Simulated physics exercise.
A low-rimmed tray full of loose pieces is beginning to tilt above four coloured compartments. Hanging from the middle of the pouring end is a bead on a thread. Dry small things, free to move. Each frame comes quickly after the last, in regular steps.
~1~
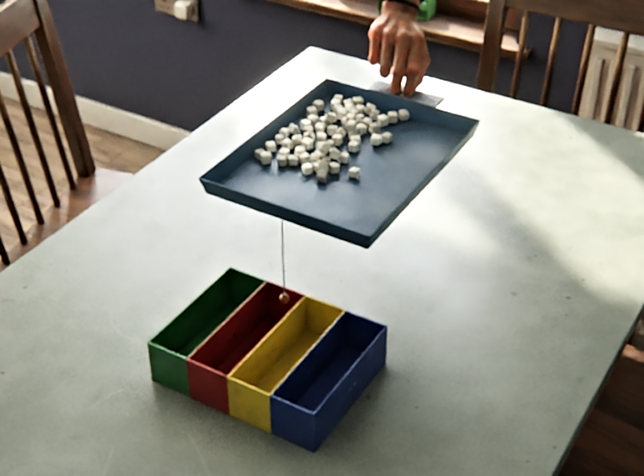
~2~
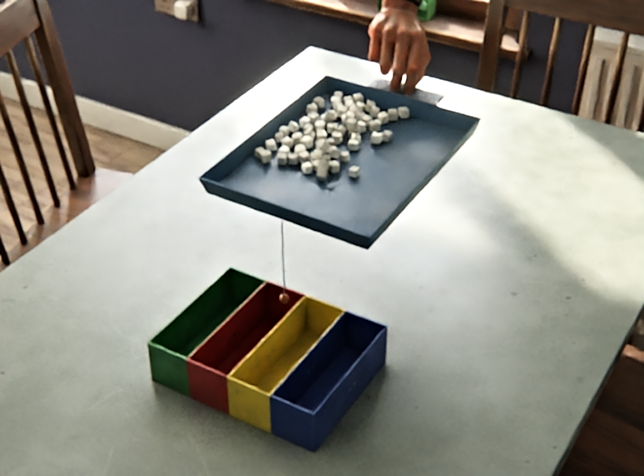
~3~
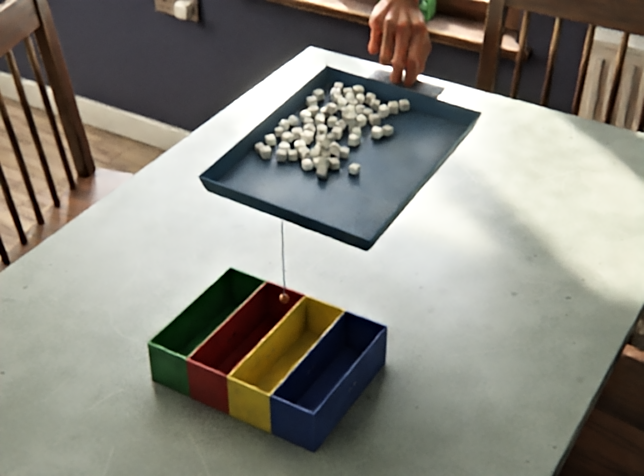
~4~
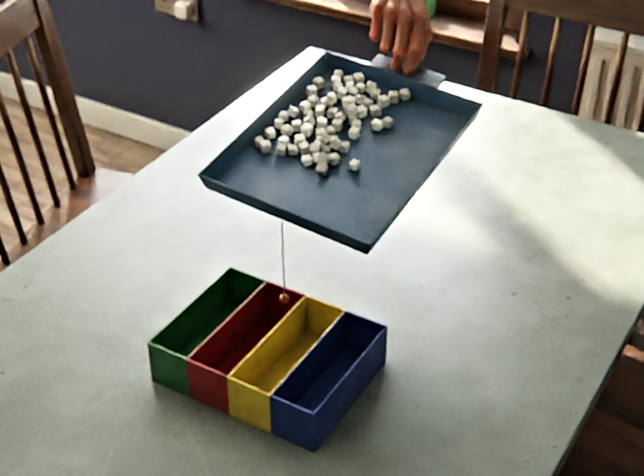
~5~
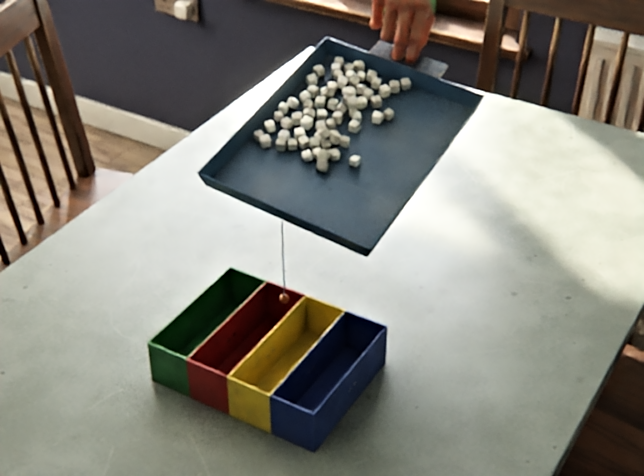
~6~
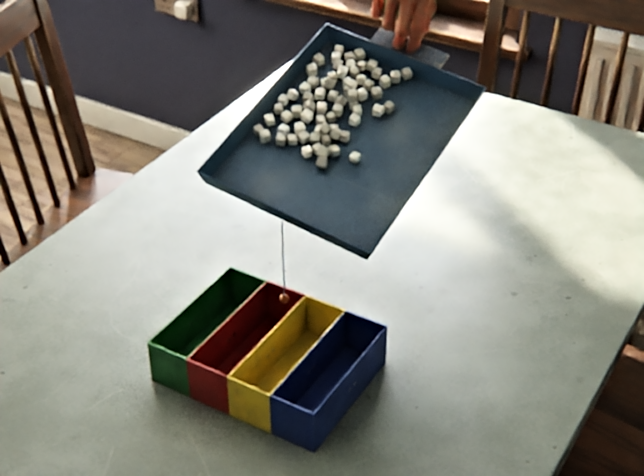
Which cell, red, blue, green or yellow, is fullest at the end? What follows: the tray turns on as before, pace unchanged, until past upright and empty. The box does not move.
The blue cell is fullest at the end.
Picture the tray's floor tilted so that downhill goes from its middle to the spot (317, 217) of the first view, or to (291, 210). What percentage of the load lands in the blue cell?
Shares: About 30 in a hundred, then about 0 in a hundred.
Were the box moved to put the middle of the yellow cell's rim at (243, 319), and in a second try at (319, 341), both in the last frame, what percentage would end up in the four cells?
About 0 and 90 per cent.
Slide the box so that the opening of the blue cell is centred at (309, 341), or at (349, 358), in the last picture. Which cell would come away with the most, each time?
Try one goes to the blue one; try two goes to the blue cell.
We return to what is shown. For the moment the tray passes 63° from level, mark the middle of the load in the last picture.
The middle of the pieces shows up near (353, 243).
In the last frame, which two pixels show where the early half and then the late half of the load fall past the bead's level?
At about (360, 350), then at (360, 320).
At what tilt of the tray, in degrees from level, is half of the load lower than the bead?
My estimate is some 95 degrees.
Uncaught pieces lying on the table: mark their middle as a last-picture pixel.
I'd say near (402, 470), give or take.
Just after the last frame, tray tipped steeply; the larger part on the tray; roughly a quarter falling or outside the box.
A moment on, tray tipped past a quarter turn; roughly half on the tray; roughly a quarter in the blue cell; just a few in the yellow cell; roughly a third falling or outside the box.
Further on, tray tipped past a quarter turn; roughly half in the blue cell; about a tenth in the yellow cell; roughly a third falling or outside the box.
When it is over, tray tipped past a quarter turn; roughly half in the blue cell; about a tenth in the yellow cell; not one in the red cell; not one in the green cell; roughly a third outside the box.
